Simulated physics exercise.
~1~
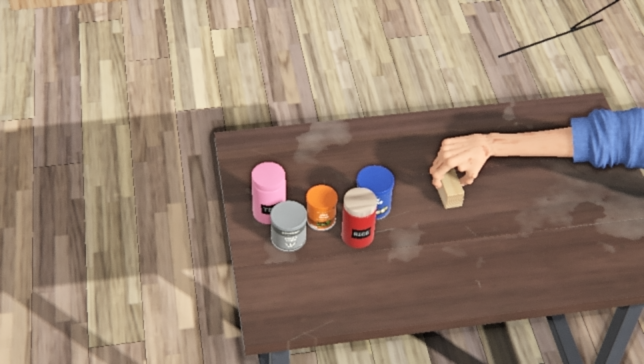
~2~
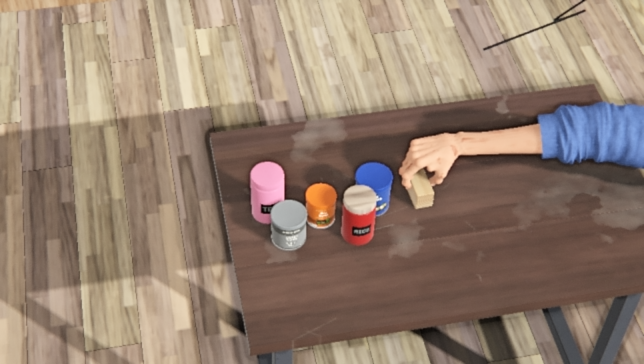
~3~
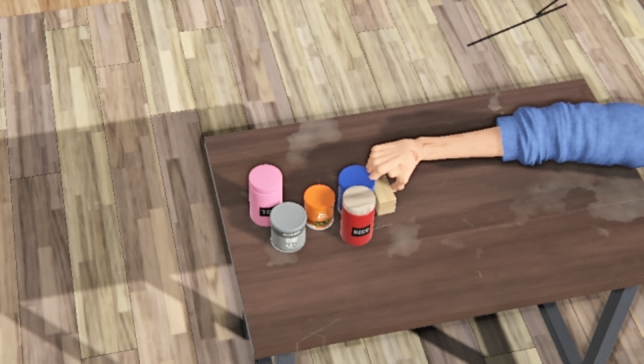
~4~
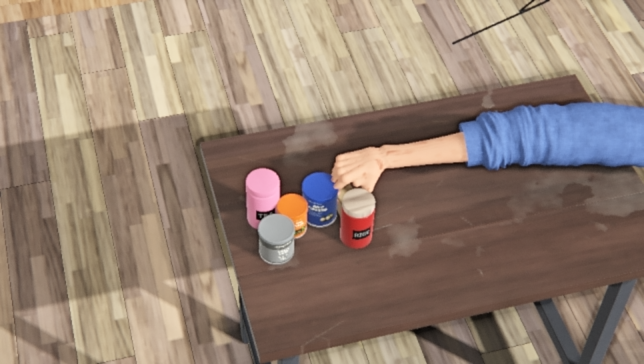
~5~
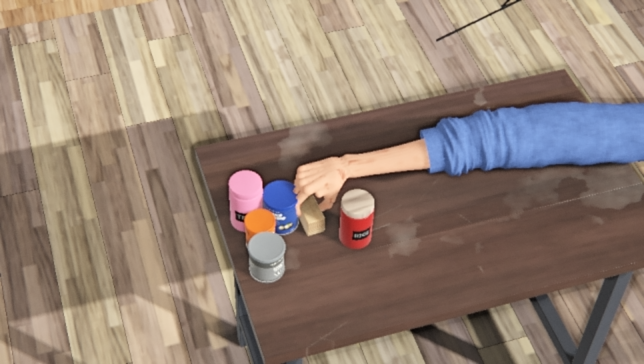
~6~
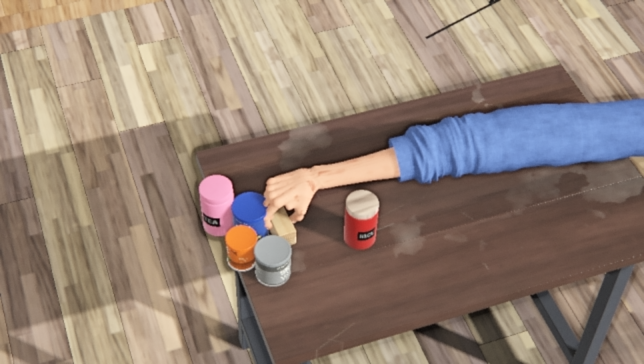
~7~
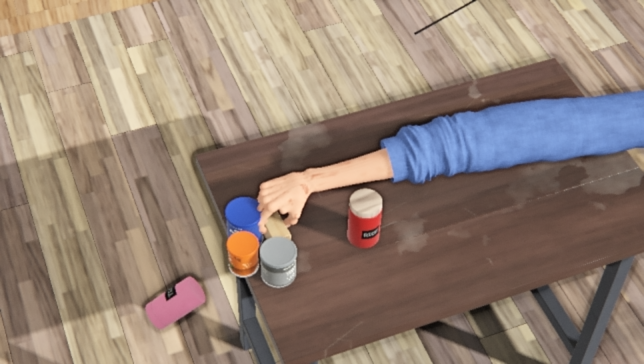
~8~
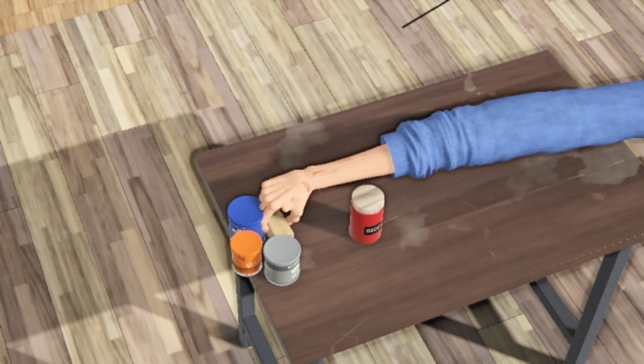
On a dark wooden table, a hand with a block slides tins leftward, knocking the pink one to the floor, red staying put.
